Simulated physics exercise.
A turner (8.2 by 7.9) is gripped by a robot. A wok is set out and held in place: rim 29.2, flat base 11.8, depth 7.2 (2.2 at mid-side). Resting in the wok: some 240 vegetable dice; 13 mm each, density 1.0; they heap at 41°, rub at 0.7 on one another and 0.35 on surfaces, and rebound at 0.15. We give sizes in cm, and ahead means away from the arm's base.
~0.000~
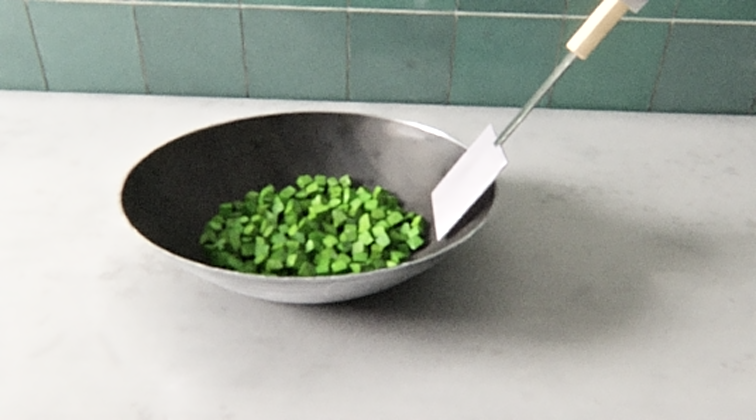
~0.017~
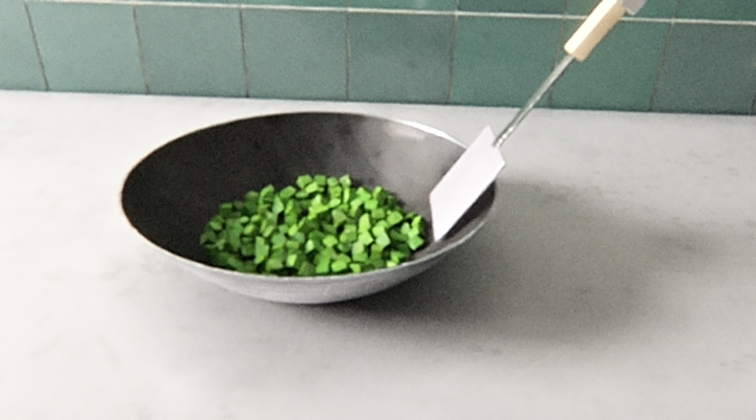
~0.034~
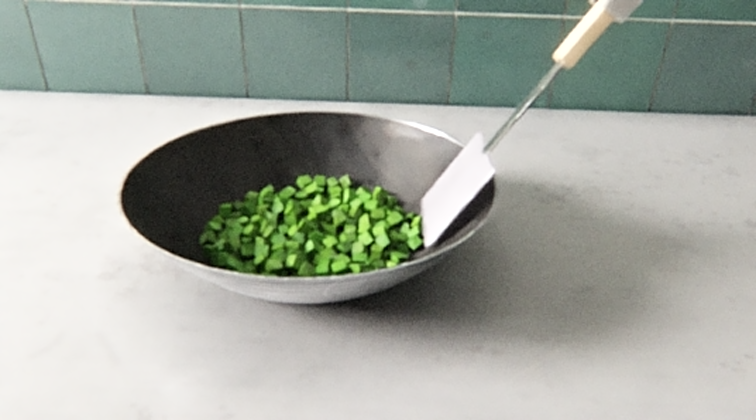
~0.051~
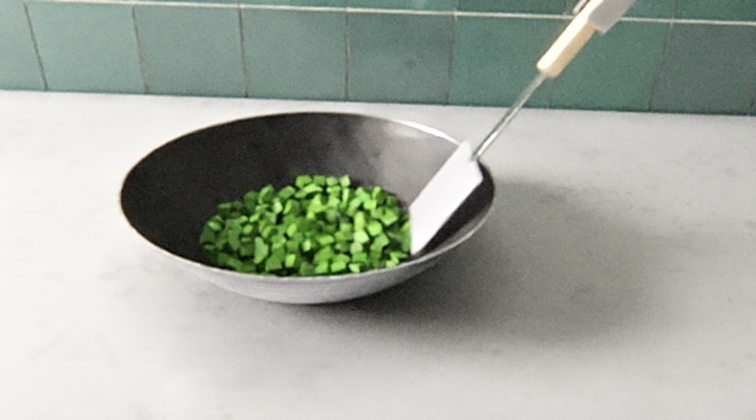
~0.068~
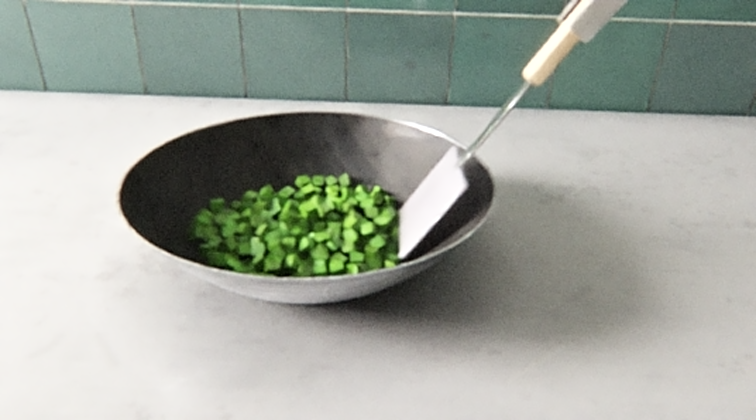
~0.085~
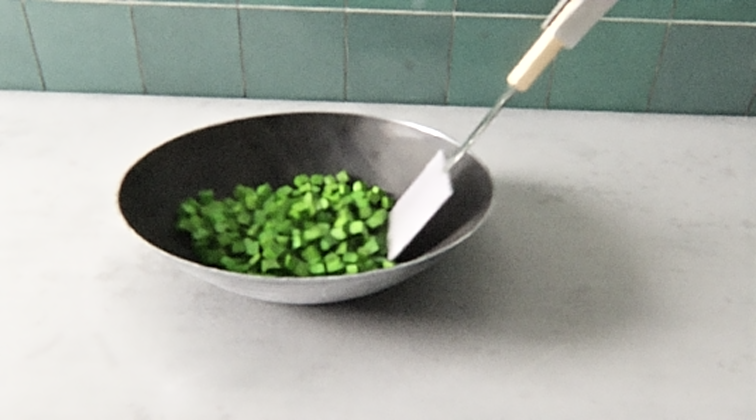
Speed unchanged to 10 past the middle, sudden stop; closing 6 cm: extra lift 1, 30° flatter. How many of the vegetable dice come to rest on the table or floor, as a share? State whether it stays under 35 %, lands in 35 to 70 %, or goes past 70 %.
It stays under 35 %.
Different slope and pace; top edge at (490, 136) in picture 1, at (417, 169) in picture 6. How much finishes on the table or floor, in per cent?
About 40 per cent.
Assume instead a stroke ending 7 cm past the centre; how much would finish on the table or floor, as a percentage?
My guess would be around 5 per cent.
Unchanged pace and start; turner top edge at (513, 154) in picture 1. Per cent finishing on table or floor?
About 25%.
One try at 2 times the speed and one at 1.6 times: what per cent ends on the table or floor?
First try around 45 %, second try around 40 %.
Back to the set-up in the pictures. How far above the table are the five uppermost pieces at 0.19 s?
I'd put them at about 7 centimetres above the table.
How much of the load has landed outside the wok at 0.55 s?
That would be near 25 per cent, give or take.
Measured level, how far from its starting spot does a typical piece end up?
About 7 cm.
After 0.19 s, sloping 57°, highest piece 8 above the table; 236 in the wok.
After 0.30 s, sloping 48°, highest piece 9 above the table; 226 in the wok, 10 on the blade or in flight.
After 0.55 s, sloping 27°, highest piece 8 above the table; 180 in the wok, 54 on the table or floor, 2 on the blade or in flight.
After 1.60 s, sloping 27°, highest piece 8 above the table; 180 in the wok, 56 on the table or floor.
At rest, 180 in the wok, 56 on the table or floor. That is 24 % on the table or floor.
